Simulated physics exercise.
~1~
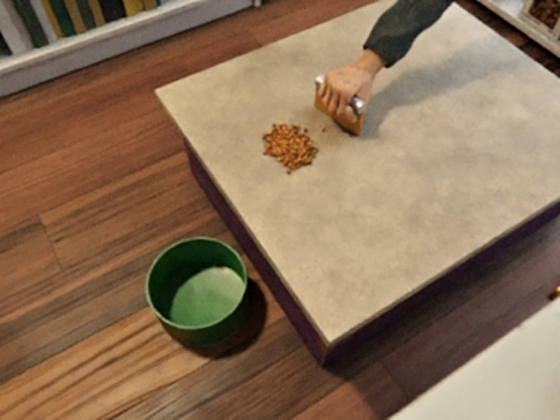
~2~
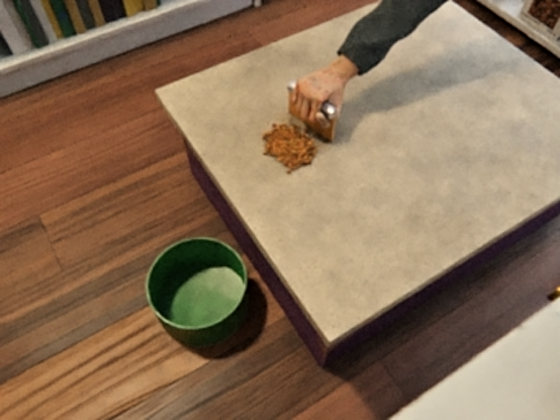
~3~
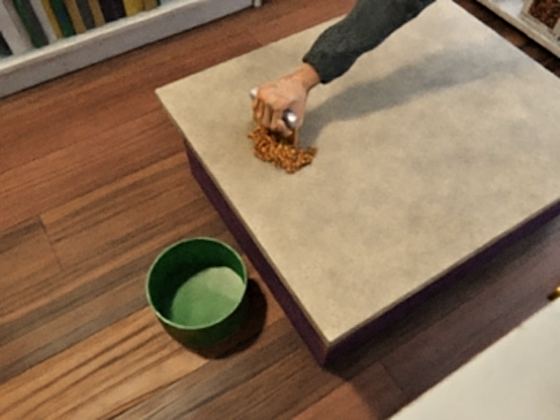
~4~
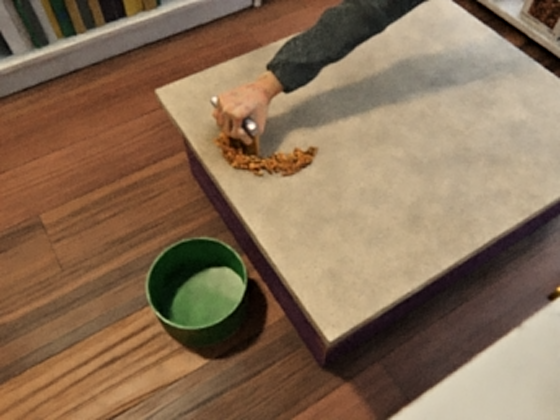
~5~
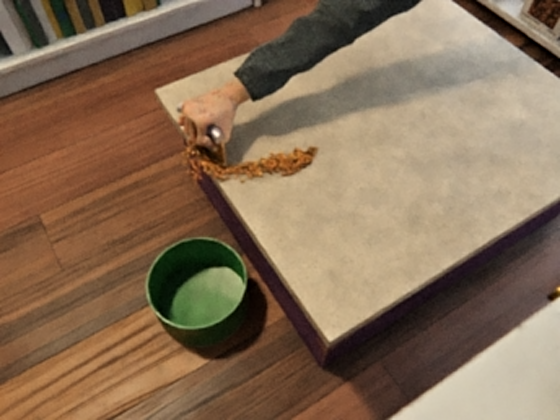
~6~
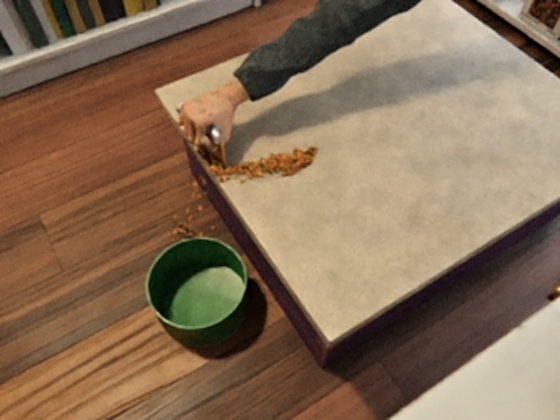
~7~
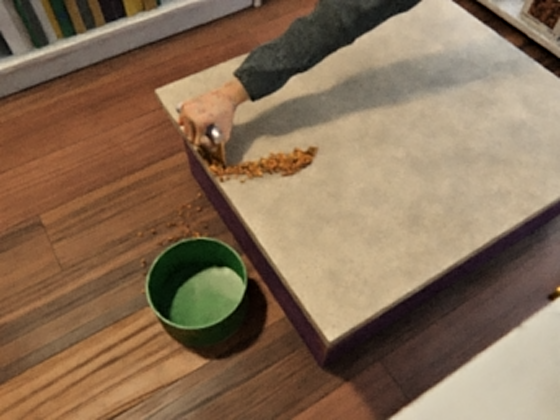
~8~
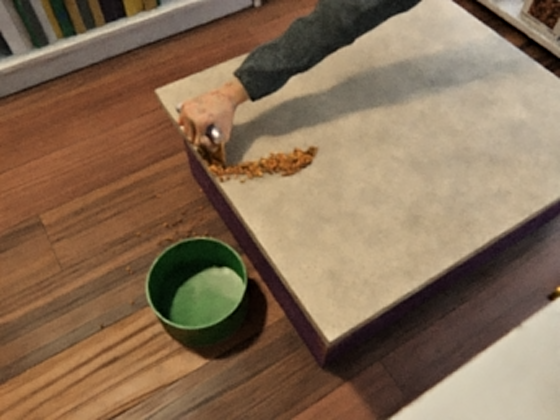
A hand in a dark sleeve grips a small scraper on a pale, square tabletop with dark purple sides, seen from above at an angle in a room with a reddish-brown wood floor. A loose heap of orange-brown chickpeas lies near the blade, and a green pot stands on the floor in front. The hand sweeps left into the heap, pushing part of it along and leaving a trailing streak. It stops at the table's left edge, where some pieces spill over and drop to the floor behind the pot. The pot stays empty, while most of the pieces remain on top.
